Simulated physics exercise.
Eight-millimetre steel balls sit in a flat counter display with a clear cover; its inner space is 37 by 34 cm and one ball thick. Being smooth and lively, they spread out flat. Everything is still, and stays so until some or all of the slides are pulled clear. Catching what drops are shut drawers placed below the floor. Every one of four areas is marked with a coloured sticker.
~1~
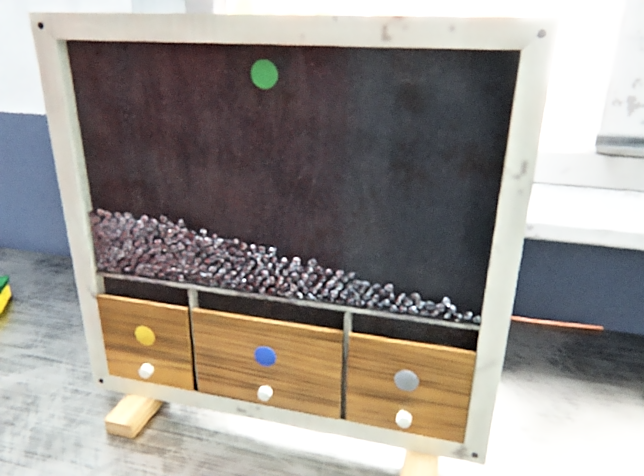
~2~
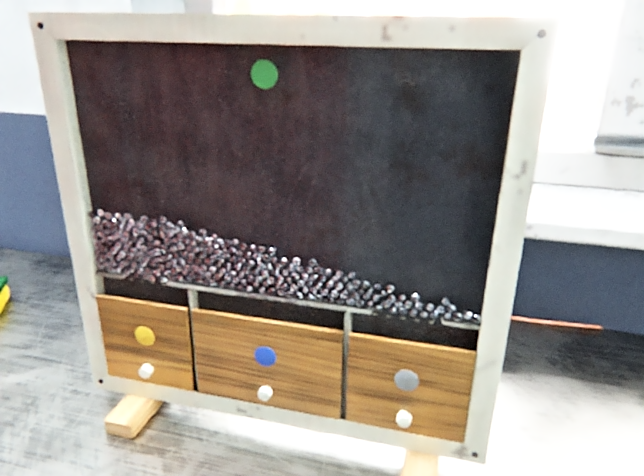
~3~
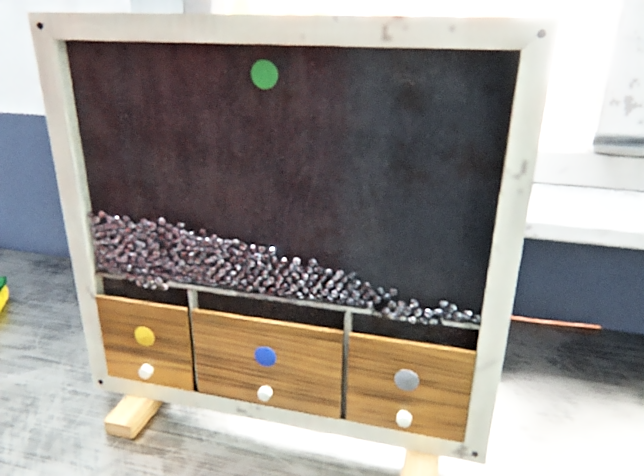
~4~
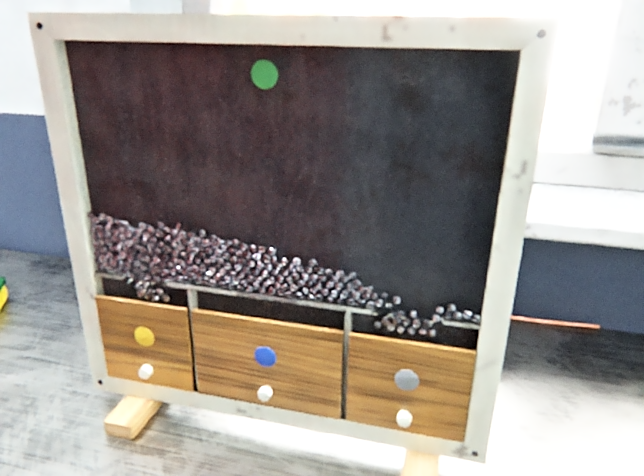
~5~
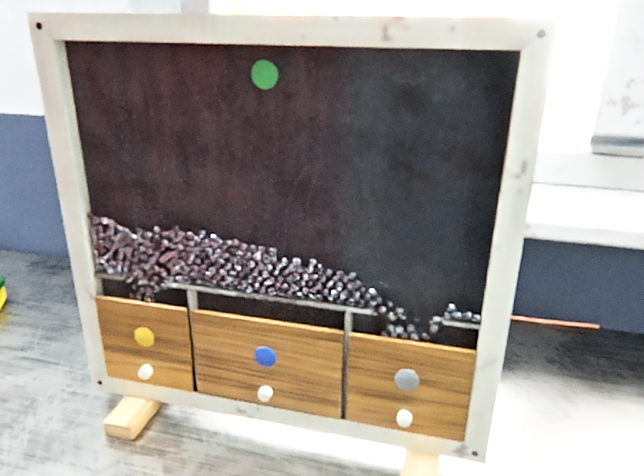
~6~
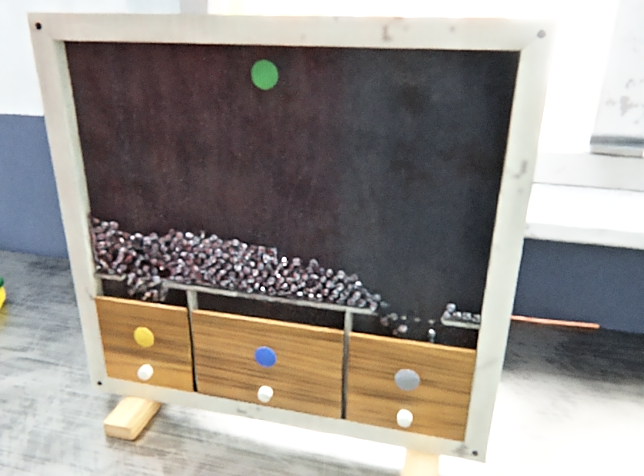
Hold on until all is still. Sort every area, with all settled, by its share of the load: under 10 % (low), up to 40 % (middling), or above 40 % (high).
Blue drawer: Under 10 %; green store: Up to 40 %; yellow drawer: Above 40 %; grey drawer: Up to 40 %.
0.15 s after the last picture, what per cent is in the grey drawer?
Around 10 percent of the load.
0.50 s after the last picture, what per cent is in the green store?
Around 40 per cent.
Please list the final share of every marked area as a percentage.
At the end, blue drawer holds 0, green store holds 20, yellow drawer holds 60 and grey drawer holds 20.
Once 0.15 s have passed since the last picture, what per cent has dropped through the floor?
I'd guess near 40 in a hundred.
Then, 0.16 s later than the last picture, 40 % are out; green 60 %, yellow 25 %, grey 10 %.
Then, 0.50 s later than the last picture, 60 % are out; green 40 %, yellow 45 %, grey 15 %.
Then, 1.19 s later than the last picture, 75 % are out; green 25 %, yellow 55 %, grey 20 %.
All still 3.5 s after it, 80 % are out; blue 0 %, green 20 %, yellow 60 %, grey 20 %.
